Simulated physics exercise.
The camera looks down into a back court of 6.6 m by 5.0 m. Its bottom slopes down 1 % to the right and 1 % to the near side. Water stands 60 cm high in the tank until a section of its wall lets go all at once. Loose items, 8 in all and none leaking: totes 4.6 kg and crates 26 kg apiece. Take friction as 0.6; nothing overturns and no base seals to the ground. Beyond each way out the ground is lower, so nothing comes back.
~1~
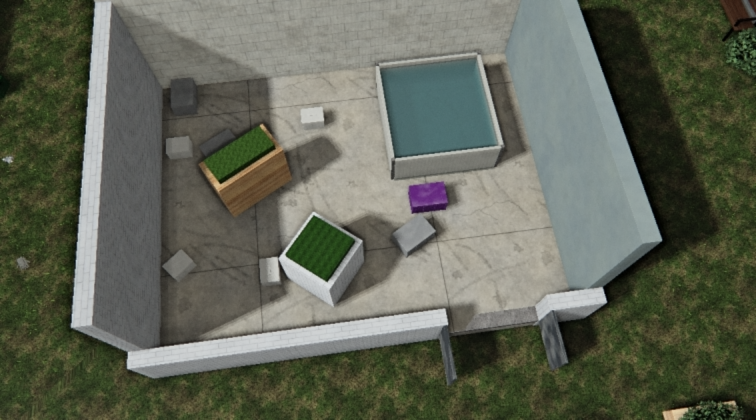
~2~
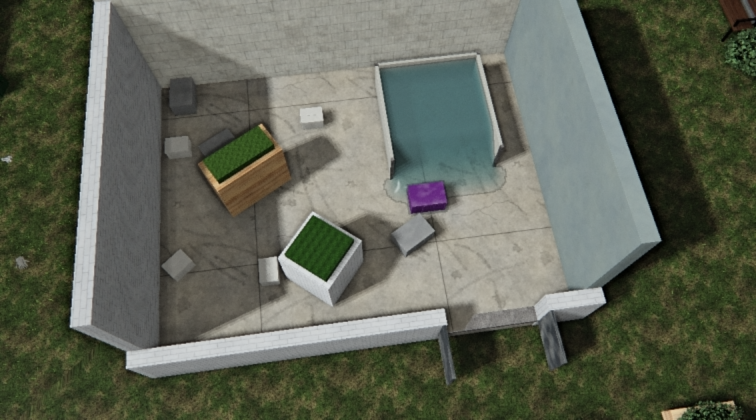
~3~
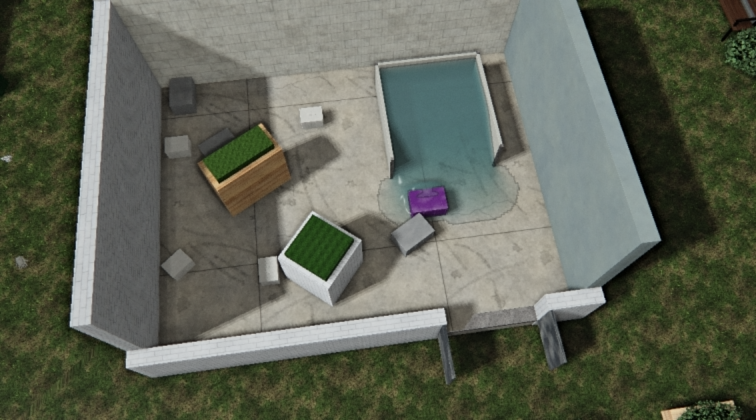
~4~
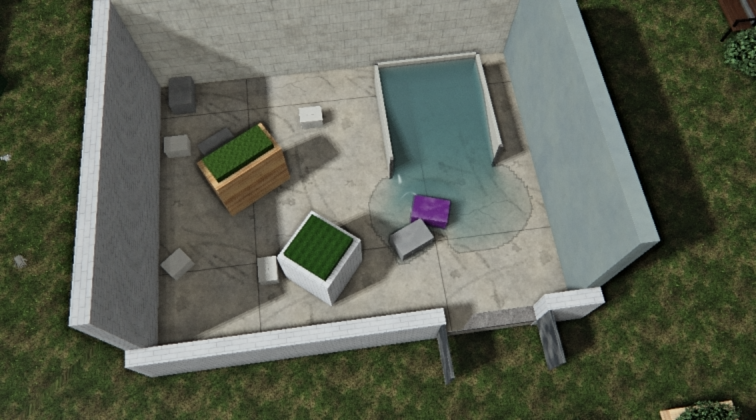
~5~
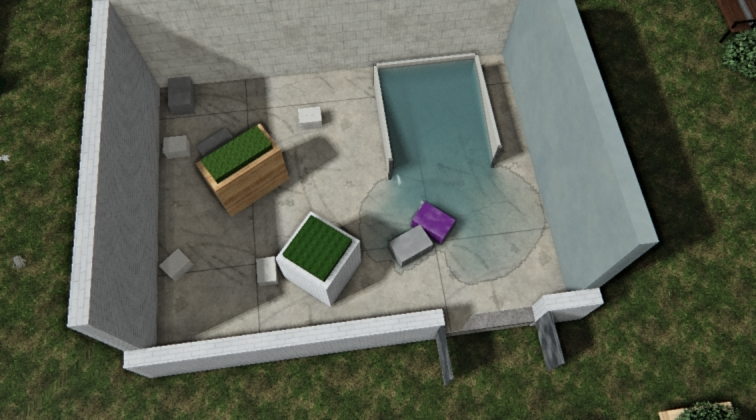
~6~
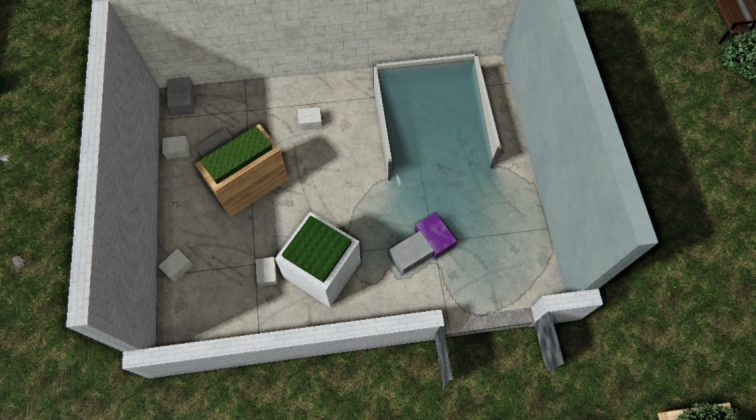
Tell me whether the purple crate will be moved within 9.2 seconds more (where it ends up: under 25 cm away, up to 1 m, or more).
The purple crate gets carried off.
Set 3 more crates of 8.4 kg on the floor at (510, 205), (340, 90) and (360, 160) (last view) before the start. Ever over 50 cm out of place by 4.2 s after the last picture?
In turn: More, under, short of it.
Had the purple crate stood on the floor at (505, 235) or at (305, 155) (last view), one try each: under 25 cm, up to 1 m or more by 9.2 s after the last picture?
In turn: It gets carried off; it stays put.
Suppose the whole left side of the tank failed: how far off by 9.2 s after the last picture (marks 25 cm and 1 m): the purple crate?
In that case the purple crate holds its place.
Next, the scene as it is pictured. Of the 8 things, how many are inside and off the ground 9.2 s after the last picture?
At that moment 0.
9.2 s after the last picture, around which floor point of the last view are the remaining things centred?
Around (251, 177).
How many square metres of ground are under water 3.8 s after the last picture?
Roughly 22 m2.
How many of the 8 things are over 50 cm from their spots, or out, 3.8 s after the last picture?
3 of them.
Then, 1.2 s after the last picture the purple crate has gone out; 1 of 8 are out; 0 afloat.
Then, 3.8 s after the last picture the purple crate has gone out; 1 of 8 are out; 1 afloat.
Then, 6.2 s after the last picture the purple crate has gone out; 1 of 8 are out; 1 afloat.
Then, 9.2 s after the last picture the purple crate has gone out; 1 of 8 are out; 0 afloat.
